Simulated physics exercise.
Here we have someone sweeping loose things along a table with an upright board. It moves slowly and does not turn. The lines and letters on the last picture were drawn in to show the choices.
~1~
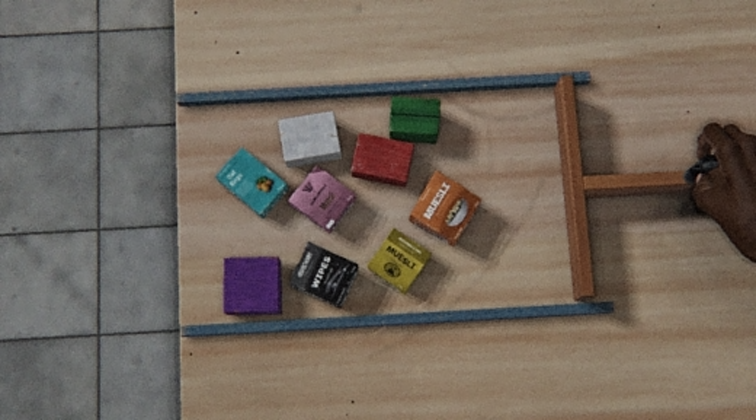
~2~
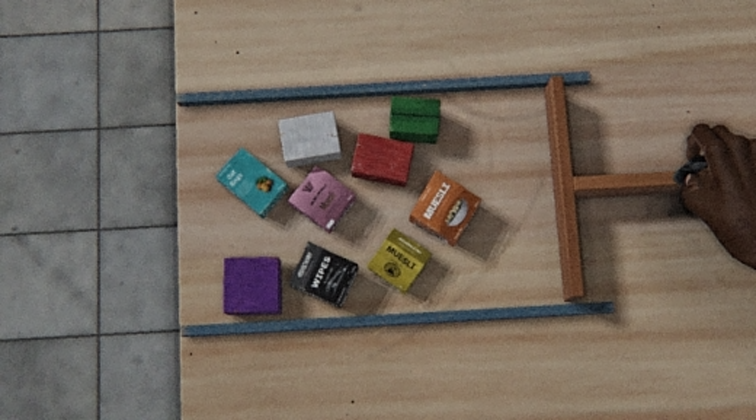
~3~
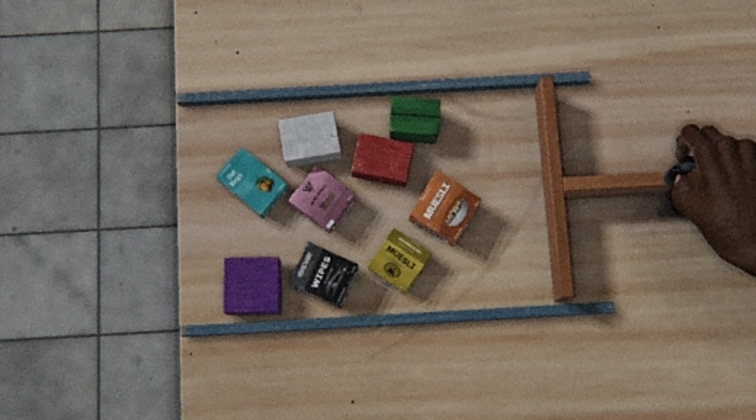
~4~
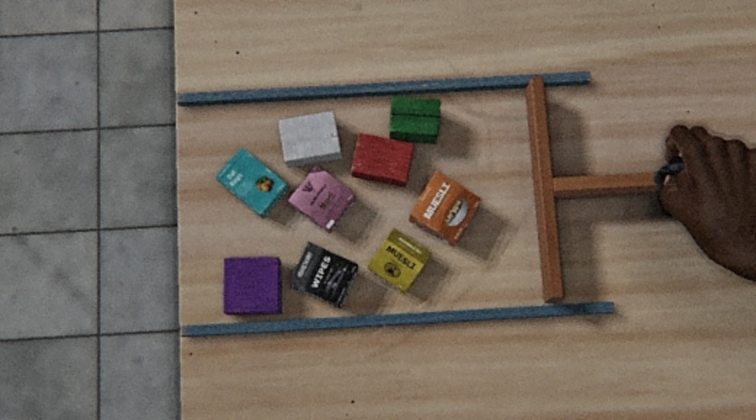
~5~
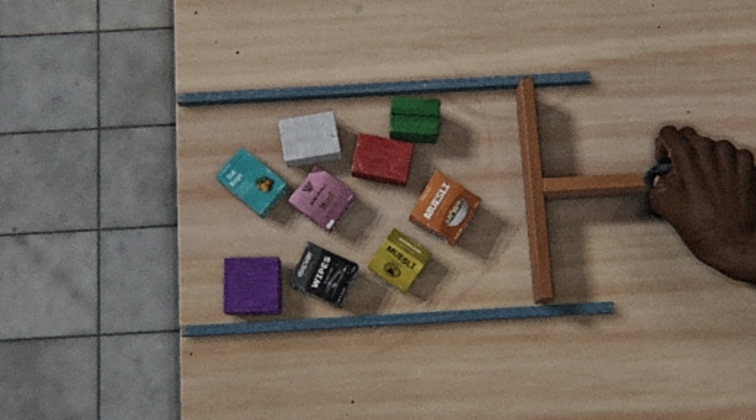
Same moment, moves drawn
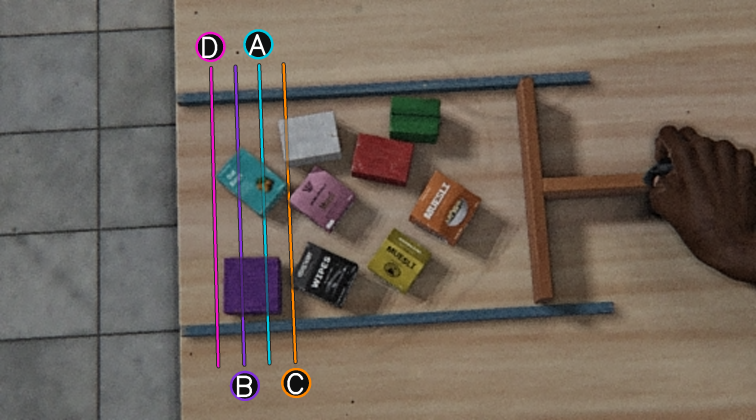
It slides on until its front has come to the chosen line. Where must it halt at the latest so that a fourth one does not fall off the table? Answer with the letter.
As far as mark A.
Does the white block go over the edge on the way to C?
No.
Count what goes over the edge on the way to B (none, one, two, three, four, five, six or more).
By then, five.
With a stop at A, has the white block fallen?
No.
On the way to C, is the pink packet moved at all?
By then, yes.
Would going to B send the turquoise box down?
Yes.
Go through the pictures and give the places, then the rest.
The first picture shows pink packet (322, 200); yellow box (399, 261); white block (310, 140).
The second picture shows board (568, 184); black box (325, 276).
The third picture shows board (557, 184); turquoise box (252, 183).
The fourth picture shows board (547, 185); purple block (253, 287).
The fifth picture shows board (537, 185); pink packet (322, 200); yellow box (399, 261); white block (310, 140).
On the marked copy, A at (264, 210); B at (240, 211); C at (289, 209); D at (215, 213).
Taking A. A third of the way, board (439, 191); white block (305, 137); green box (402, 123).
Two thirds of the way, board (342, 196); purple block (209, 293); turquoise box (210, 175).
When it is over, board (265, 200); purple block over the edge; turquoise box over the edge; two fallen.
As for the rest, B drops five; C is within the limit but short; D drops five.
